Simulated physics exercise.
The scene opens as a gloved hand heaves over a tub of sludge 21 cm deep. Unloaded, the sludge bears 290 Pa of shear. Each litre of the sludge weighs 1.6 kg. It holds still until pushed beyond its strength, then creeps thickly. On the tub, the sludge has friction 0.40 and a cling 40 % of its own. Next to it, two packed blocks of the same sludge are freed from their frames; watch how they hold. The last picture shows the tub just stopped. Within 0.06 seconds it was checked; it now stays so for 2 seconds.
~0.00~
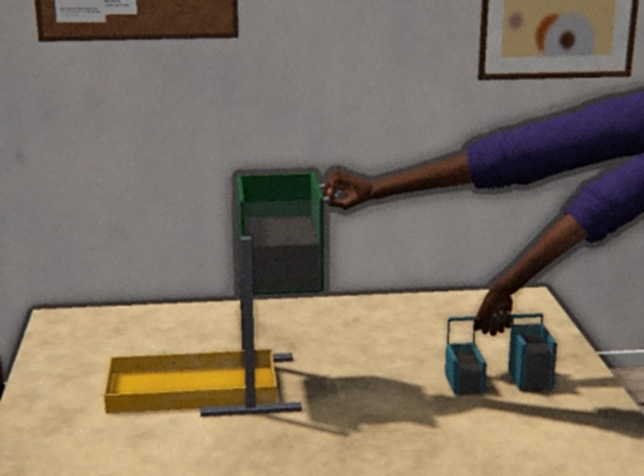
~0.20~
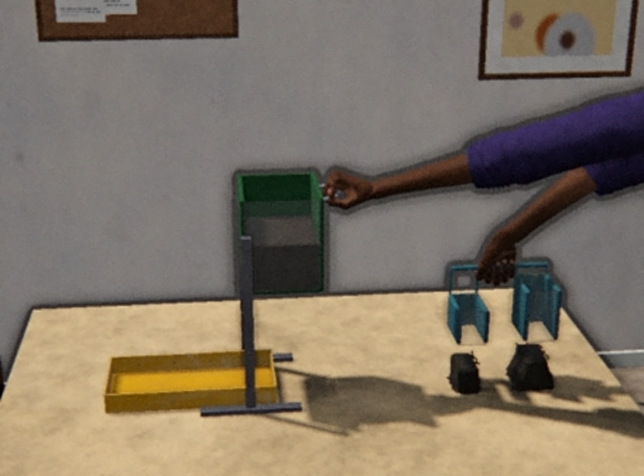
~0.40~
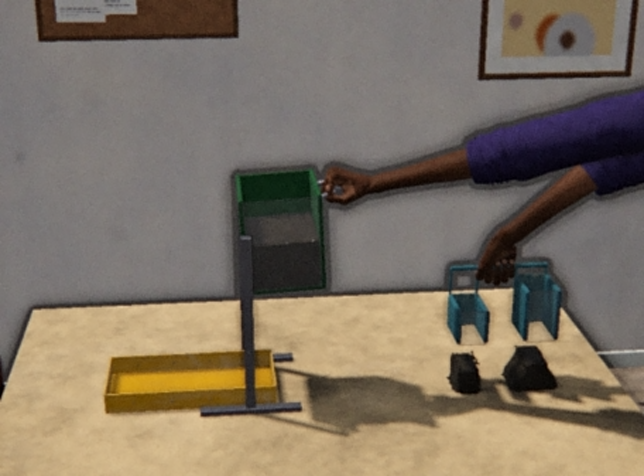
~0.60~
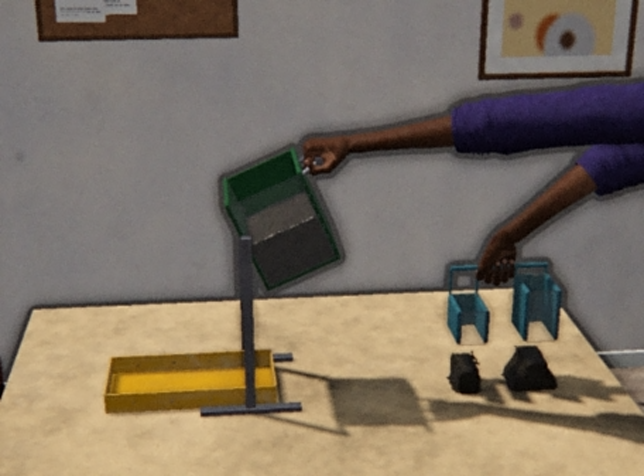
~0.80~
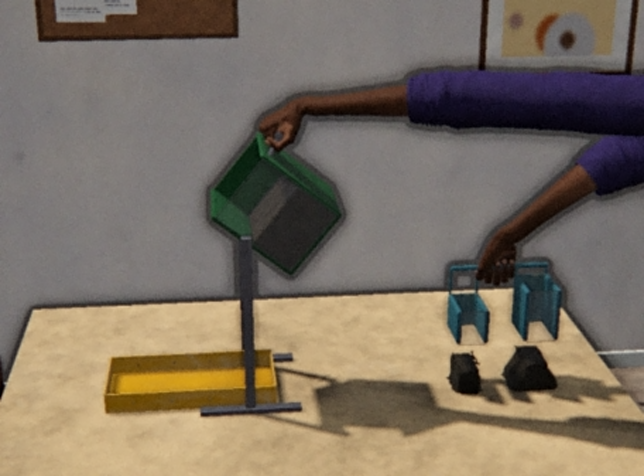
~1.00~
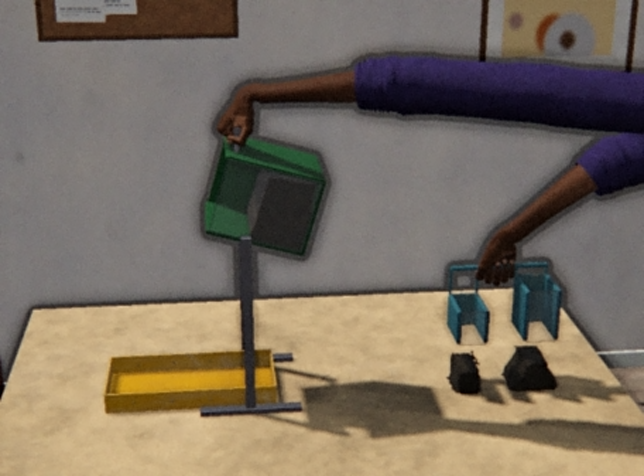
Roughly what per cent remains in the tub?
About 100 %.
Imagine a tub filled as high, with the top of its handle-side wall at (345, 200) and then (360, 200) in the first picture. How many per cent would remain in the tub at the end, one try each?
Some 95 % and some 75 %, in that order.
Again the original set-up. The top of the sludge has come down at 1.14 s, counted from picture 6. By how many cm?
Roughly 3 cm.
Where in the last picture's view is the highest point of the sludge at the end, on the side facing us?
It ends up highest close to (250, 195).
After 1.14 s, the tub is at 74 degrees and holds 100 %.
After 1.31 s, the tub is at 74 degrees and holds 100 %.
After 1.48 s, the tub is at 74 degrees and holds 100 %.
After 1.65 s, the tub is at 74 degrees and holds 100 %.
After 3.00 s, at the end, the tub is at 74 degrees and holds 100 %.
